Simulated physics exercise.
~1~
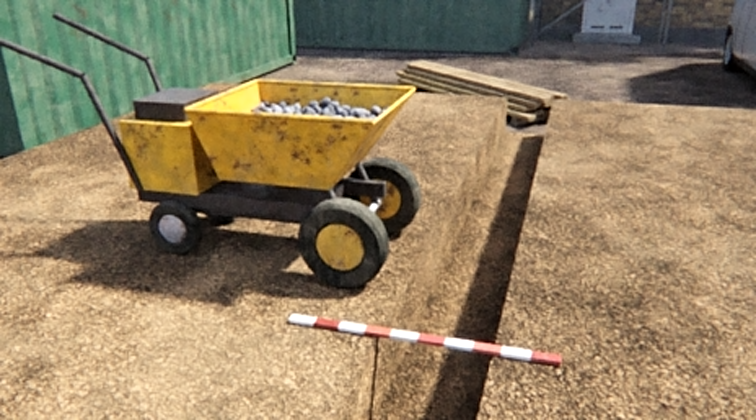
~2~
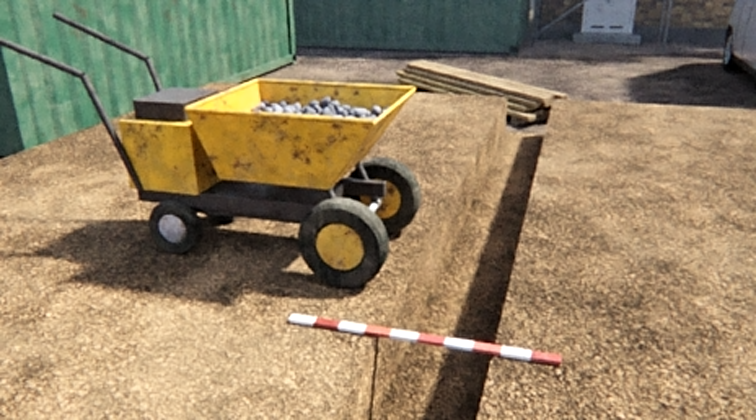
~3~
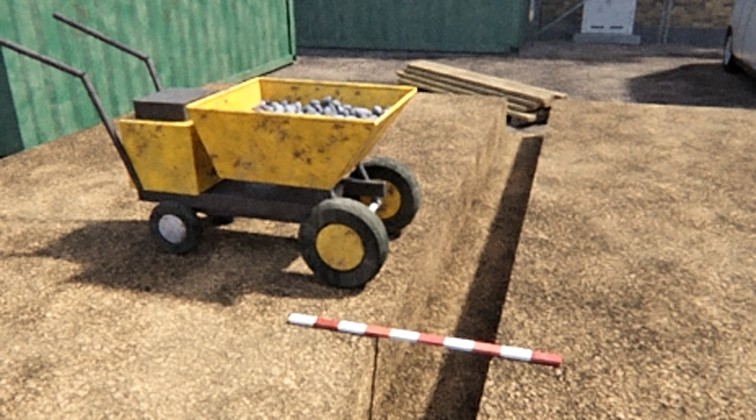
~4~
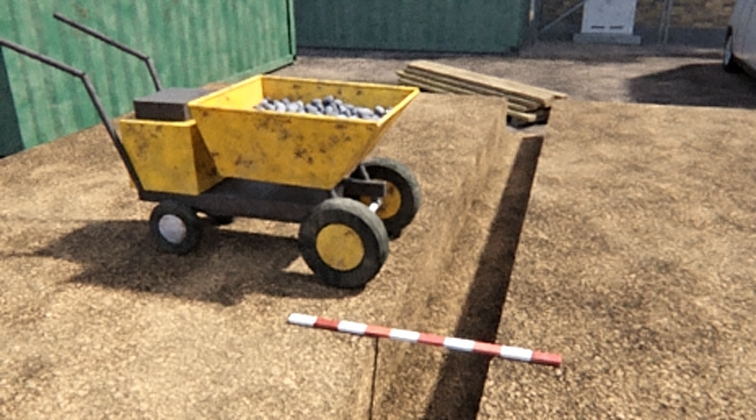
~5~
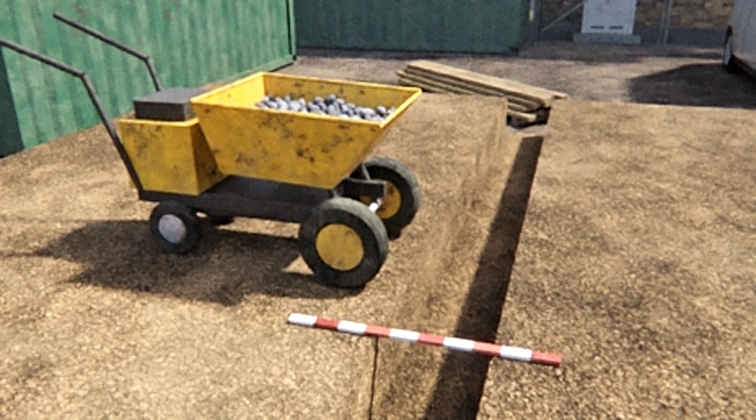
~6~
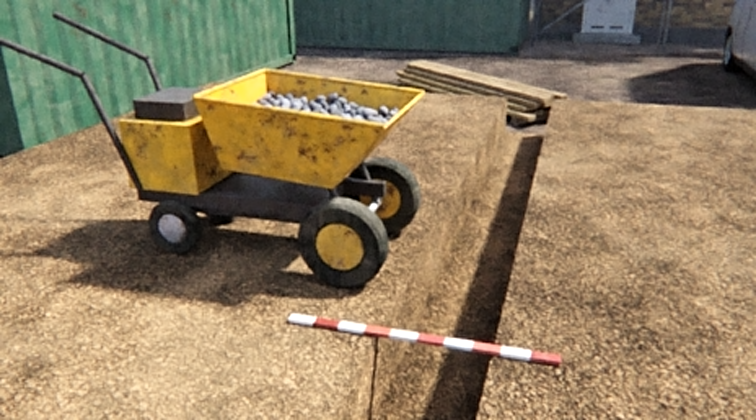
Yellow motor barrow standing still beside a narrow trench, its skip of grey stones tilting slightly forward to the right.
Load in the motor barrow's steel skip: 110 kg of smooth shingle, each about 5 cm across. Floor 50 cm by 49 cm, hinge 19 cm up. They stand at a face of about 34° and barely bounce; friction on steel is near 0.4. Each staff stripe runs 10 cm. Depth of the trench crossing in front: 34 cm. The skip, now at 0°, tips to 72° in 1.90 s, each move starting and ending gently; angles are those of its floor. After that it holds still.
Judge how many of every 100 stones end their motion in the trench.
I would put it near 42 out of 100.
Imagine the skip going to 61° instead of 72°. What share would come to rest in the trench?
It would be close to 45 percent.
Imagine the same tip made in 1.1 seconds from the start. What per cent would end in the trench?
That would give about 35 percent.
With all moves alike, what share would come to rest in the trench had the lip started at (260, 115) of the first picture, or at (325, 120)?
I'd say some 90 per cent and some 95 per cent.
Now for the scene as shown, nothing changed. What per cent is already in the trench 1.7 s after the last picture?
Close to 15 per cent has got there by then.
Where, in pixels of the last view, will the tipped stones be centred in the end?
Somewhere near pixel (533, 271).
Then, 1.1 s after the last picture the floor is at 61°, 98 % in the skip, 2 % in the trench; the foremost stones are at (501, 213).
Then, 1.7 s after the last picture the floor is at 72°, 41 % in the skip, 13 % in the trench, 46 % past the trench; the foremost stones are at (649, 285).
Then, 2.0 s after the last picture the floor is at 72°, 16 % in the skip, 23 % in the trench, 61 % past the trench; the foremost stones are at (717, 295).
Then, 4.0 s after the last picture the floor is at 72°, 0 % in the skip, 42 % in the trench, 58 % past the trench; the foremost stones are at (741, 302).
